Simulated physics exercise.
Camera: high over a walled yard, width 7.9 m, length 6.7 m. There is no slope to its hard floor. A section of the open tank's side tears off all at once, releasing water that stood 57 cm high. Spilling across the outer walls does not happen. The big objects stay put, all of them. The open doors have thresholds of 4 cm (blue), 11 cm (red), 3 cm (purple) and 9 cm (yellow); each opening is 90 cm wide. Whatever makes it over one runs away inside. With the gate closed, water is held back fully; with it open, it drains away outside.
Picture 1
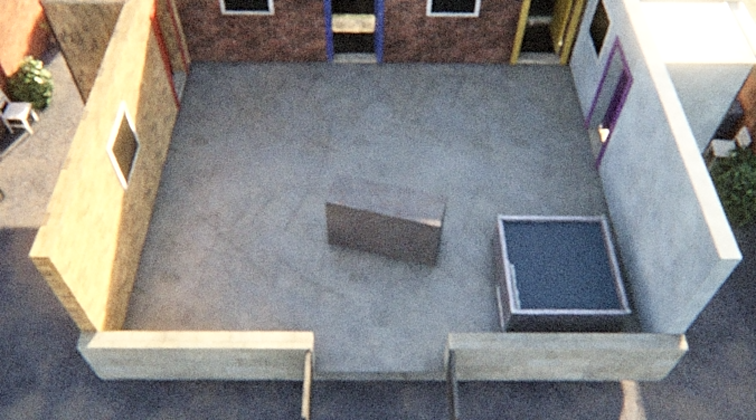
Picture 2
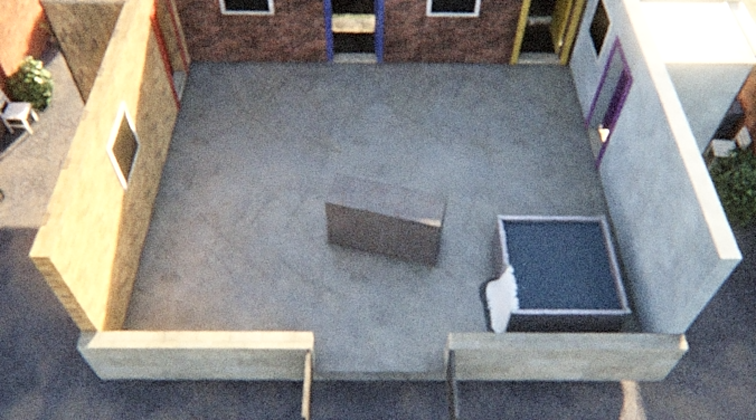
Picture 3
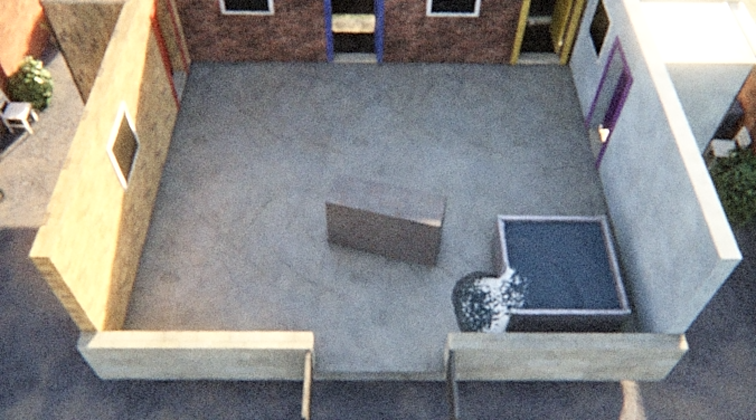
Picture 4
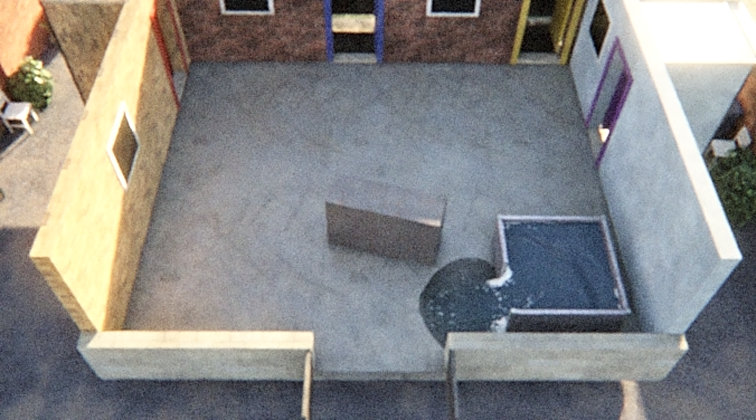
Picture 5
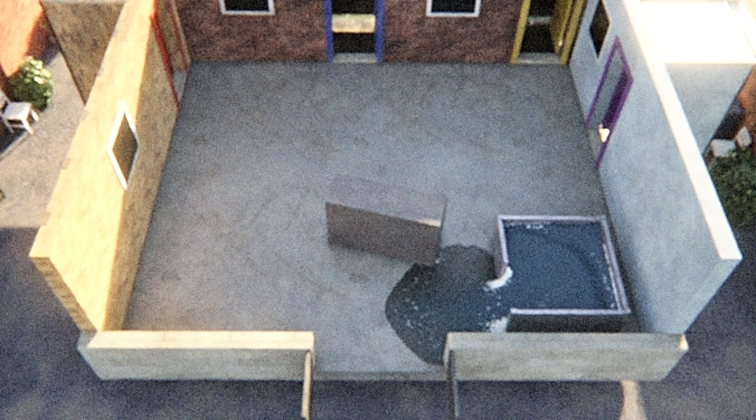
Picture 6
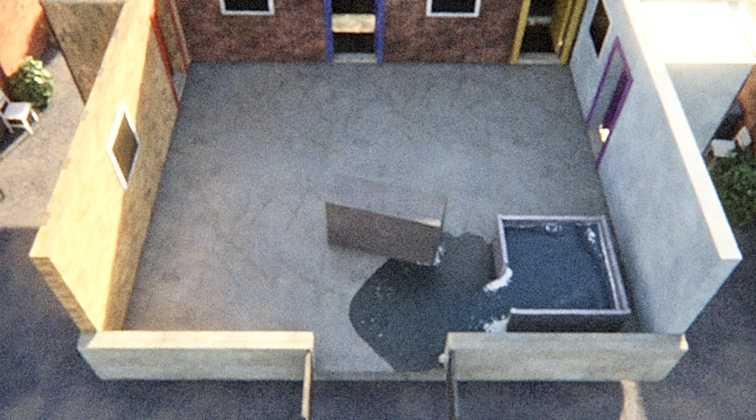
Dark water pouring from the left side of an open square tank, spreading leftward across a walled yard's grey floor past a low block.
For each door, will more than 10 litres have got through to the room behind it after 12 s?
Outcome: The blue door never breaches the limit, the red door never breaches the limit, the purple door never breaches the limit, the yellow door never breaches the limit.
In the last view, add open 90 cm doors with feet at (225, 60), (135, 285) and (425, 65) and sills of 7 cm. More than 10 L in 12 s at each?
In that order: Short of it, beyond it, short of it.
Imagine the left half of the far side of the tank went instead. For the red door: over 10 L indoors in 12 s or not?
Against the limit, red does not exceed it.
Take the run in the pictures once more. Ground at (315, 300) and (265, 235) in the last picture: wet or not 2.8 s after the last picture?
I'd say drenched, then drenched.
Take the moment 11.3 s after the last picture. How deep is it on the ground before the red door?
Roughly 5.5 cm deep.
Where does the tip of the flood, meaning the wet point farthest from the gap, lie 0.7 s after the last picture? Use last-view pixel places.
That's around (231, 323) in the last picture.
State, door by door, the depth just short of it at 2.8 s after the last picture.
Measured in centimetres, the blue door gives 0, the red door 0, the purple door 0 and the yellow door 0.
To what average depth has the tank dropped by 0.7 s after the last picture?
Mean depth: About 37 cm.
Then, 0.7 s after the last picture water covers 15 % of the floor and is deepest (26 cm) near (489, 313); blue door not reached, red door not reached, purple door not reached, yellow door not reached.
Then, 1.5 s after the last picture water covers 25 % of the floor and is deepest (18 cm) near (489, 313); blue door not reached, red door not reached, purple door not reached, yellow door not reached.
Then, 2.8 s after the last picture water covers 30 % of the floor and is deepest (18 cm) near (146, 333); blue door not reached, red door not reached, purple door not reached, yellow door not reached.
Then, 6.3 s after the last picture water covers 50 % of the floor and is deepest (8 cm) near (116, 355); blue door not reached, red door 3 cm at the sill, 0 L in, purple door not reached, yellow door not reached.
Then, 11.3 s after the last picture water covers 65 % of the floor and is deepest (6 cm) near (181, 102); blue door 4 cm at the sill, 0 L in, red door 5 cm at the sill, 0 L in, purple door not reached, yellow door not reached.
